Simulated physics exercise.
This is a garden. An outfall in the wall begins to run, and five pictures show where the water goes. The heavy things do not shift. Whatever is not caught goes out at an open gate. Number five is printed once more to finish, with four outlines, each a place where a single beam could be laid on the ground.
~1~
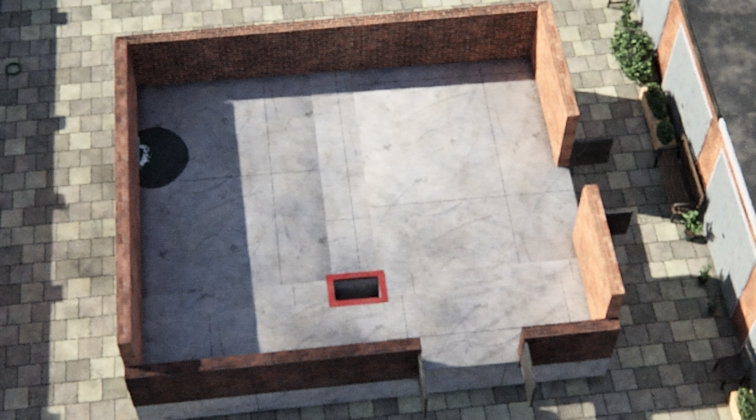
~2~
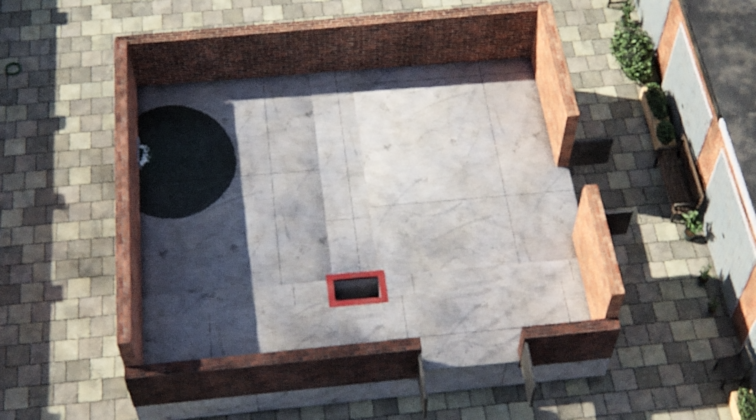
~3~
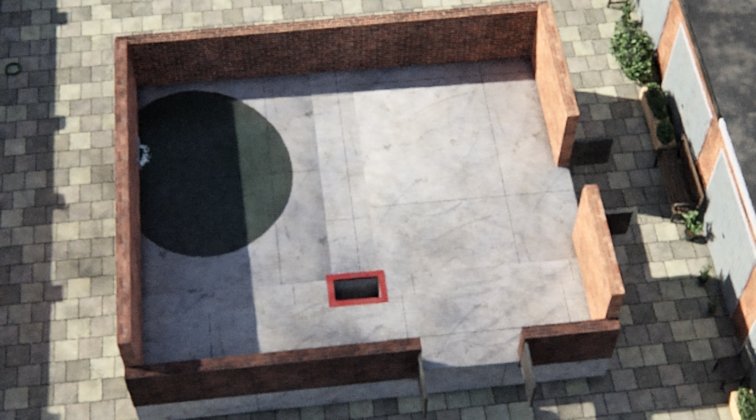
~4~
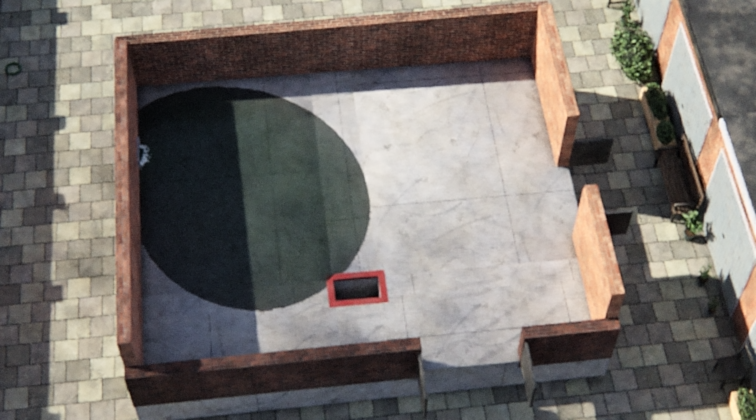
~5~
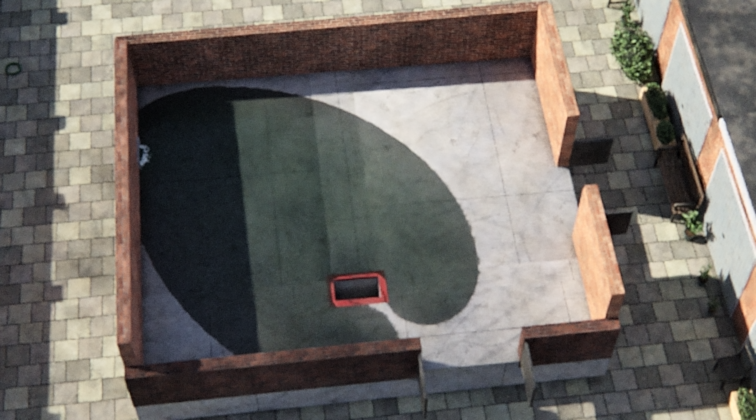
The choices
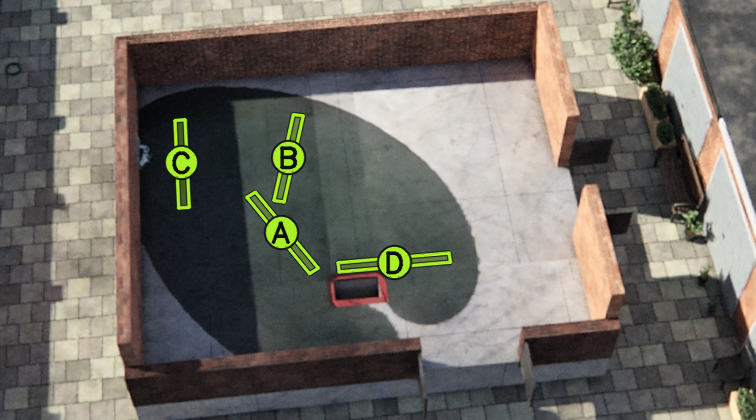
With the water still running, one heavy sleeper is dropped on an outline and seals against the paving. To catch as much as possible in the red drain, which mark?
The answer is place B.
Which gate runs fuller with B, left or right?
More leaves on the left.
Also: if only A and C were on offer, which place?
That would be A.
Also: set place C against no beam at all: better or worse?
It is worse.
On the marked copy, A from (251, 194) to (313, 270); B from (279, 201) to (298, 115); C from (184, 207) to (180, 120); D from (338, 267) to (449, 257).
With A, about 14 % of the stream runs into the red drain, about 84 % out by the gates.
With B, about 21 % of the stream runs into the red drain, about 75 % out by the gates.
With C, about 6 % of the stream runs into the red drain, about 91 % out by the gates.
With D, about 16 % of the stream runs into the red drain, about 82 % out by the gates.
